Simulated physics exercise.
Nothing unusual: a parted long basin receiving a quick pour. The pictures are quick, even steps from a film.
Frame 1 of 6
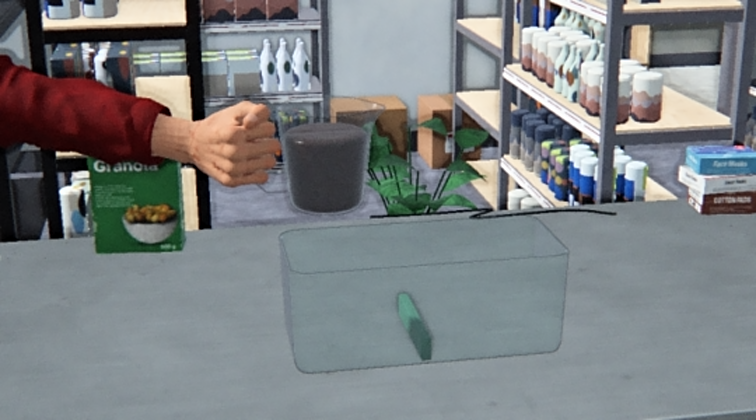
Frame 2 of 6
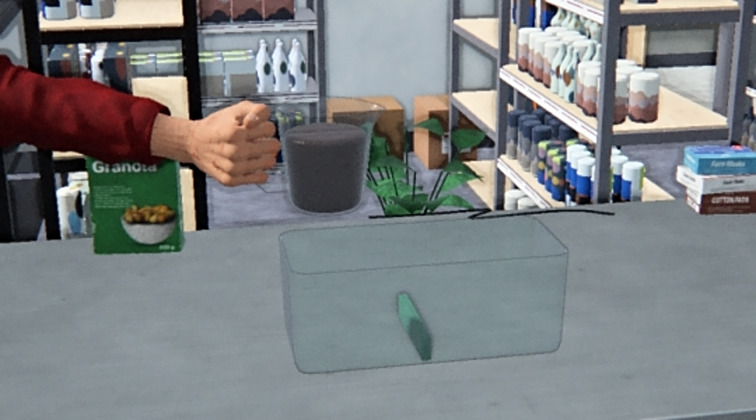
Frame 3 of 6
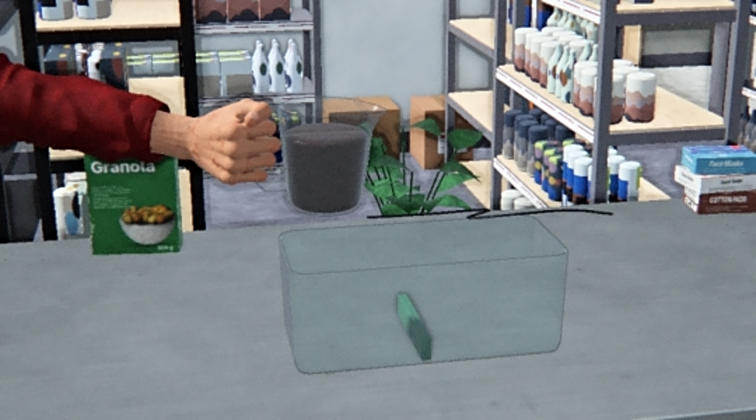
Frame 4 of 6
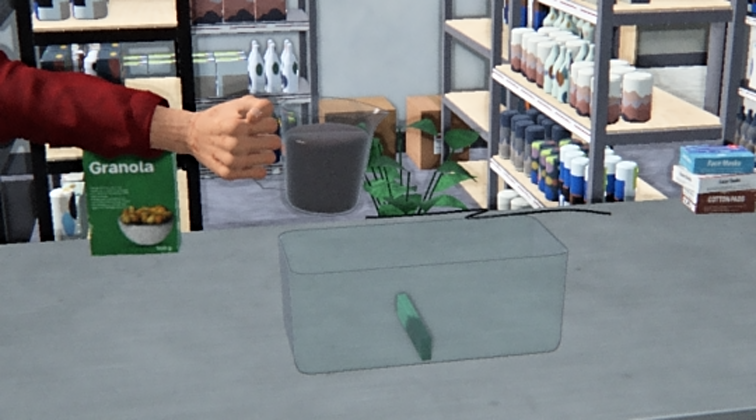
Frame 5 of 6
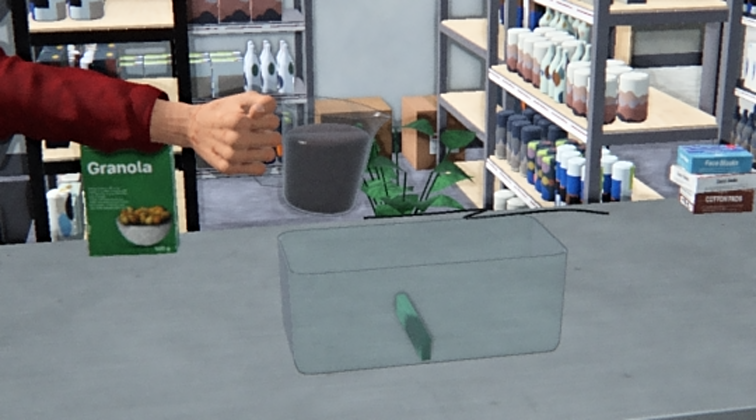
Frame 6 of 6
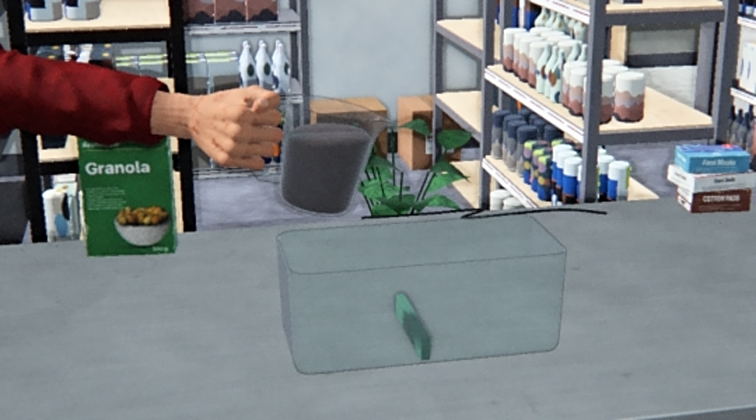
To begin with, a hand in a red sleeve holds a clear cup of dark coffee upright above a long, see-through basin with a green divider inside, on a grey counter beside a granola box. The cup then leans slowly to the right, tilting a little faster toward the end, while the basin stays empty.
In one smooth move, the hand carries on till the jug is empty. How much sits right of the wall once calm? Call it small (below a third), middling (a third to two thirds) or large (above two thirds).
Large.
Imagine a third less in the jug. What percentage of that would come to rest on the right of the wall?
About 80 %.
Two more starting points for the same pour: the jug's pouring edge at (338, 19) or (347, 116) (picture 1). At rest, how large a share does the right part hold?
It comes out at around 40 percent and then around 20 percent.
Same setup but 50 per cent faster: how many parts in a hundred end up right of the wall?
It comes to 80 per cent or so.
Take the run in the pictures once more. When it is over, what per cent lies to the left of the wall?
Close to 20 percent.
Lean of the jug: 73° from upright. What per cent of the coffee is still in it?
Around 80 in a hundred has not poured out yet.
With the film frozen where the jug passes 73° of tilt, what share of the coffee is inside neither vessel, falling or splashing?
Near 15 in a hundred.
A moment on, the jug is tipped part way and 81 per cent is still to pour, 0 is left of the wall and 3 right of it.
Next, the jug is tipped right over and 21 per cent is still to pour, 8 is left of the wall and 56 right of it.
Then the jug is tipped right over and 1 per cent is still to pour, 13 is left of the wall and 84 right of it.
Later the jug is tipped right over and 0 per cent is still to pour, 15 is left of the wall and 84 right of it.
Finally, 19 per cent lies left of the wall, 81 right of it and 1 outside.
